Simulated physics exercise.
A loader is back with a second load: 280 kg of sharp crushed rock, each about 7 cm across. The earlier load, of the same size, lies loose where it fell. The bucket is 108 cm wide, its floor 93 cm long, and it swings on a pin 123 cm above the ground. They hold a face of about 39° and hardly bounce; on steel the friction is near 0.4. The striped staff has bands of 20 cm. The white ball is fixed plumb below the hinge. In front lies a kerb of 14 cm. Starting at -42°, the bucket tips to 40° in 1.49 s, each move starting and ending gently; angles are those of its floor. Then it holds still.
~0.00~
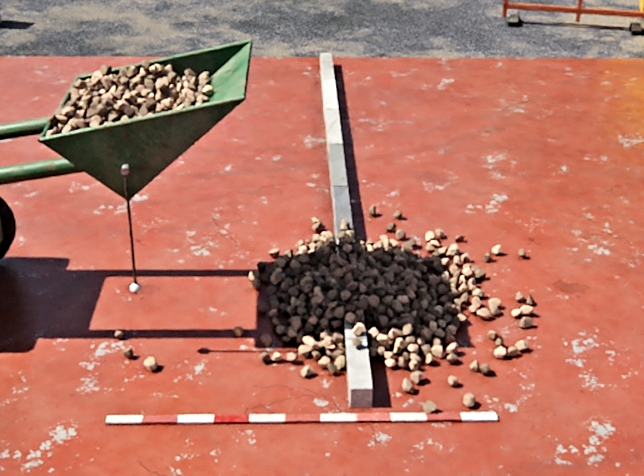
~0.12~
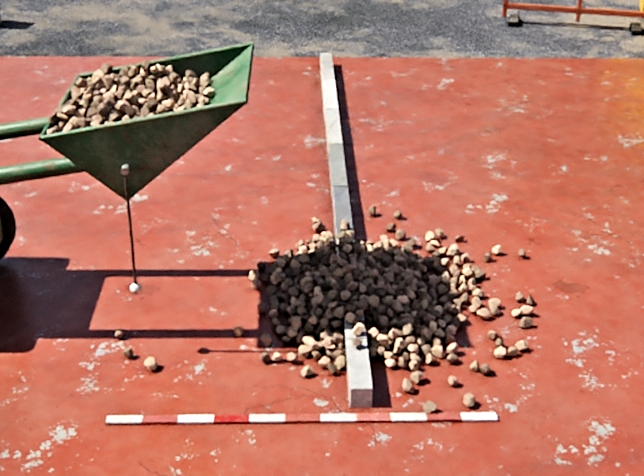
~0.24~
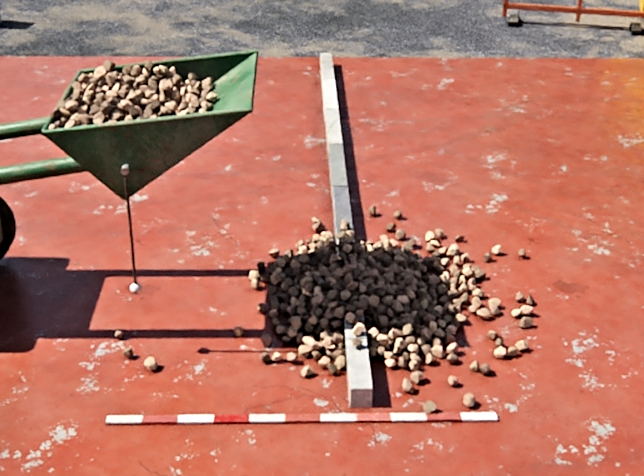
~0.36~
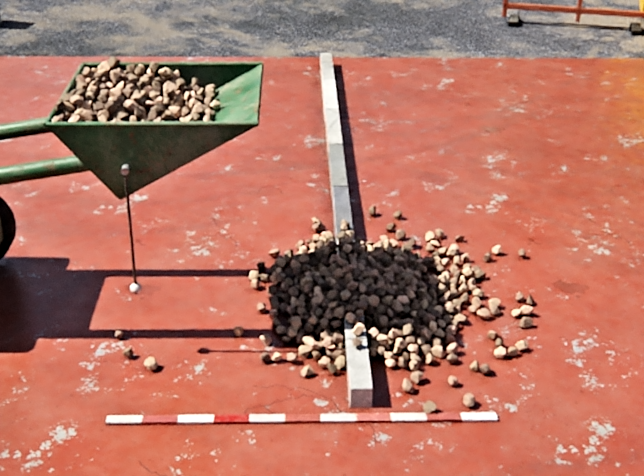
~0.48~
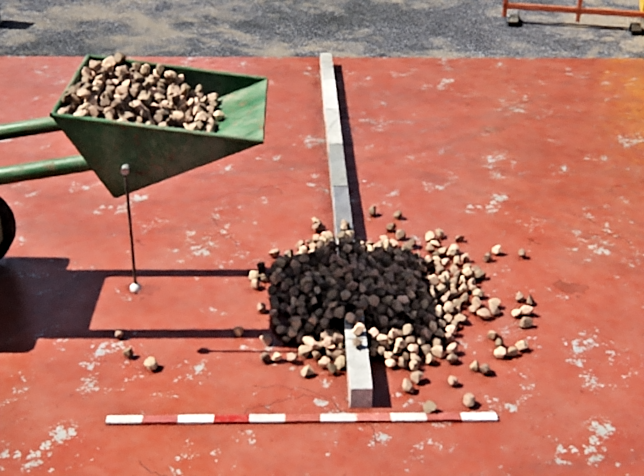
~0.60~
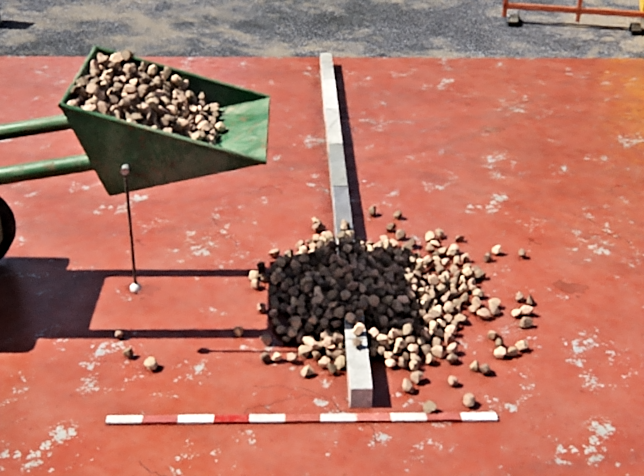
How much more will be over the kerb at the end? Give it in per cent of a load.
Close to 0 parts in a hundred.
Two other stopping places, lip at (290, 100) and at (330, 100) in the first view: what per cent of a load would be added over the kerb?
Near 10 per cent from the first place, 50 from the second.
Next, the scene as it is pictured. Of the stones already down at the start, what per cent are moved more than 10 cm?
About 0 per cent.
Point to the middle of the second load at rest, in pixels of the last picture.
Around (280, 283).
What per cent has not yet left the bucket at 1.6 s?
About 65 per cent.
After 1.1 s the floor is at 27°; in per cent of one load, 100 in the bucket, 44 on this side of the kerb, 56 over the kerb; the foremost stones are at (520, 297).
After 1.6 s the floor is at 40°; in per cent of one load, 63 in the bucket, 80 on this side of the kerb, 56 over the kerb; the foremost stones are at (520, 297).
After 1.9 s the floor is at 40°; in per cent of one load, 14 in the bucket, 129 on this side of the kerb, 56 over the kerb; the foremost stones are at (520, 297).
After 4.4 s the floor is at 40°; in per cent of one load, 0 in the bucket, 143 on this side of the kerb, 57 over the kerb; the foremost stones are at (520, 297). Net gain over the kerb, 0.
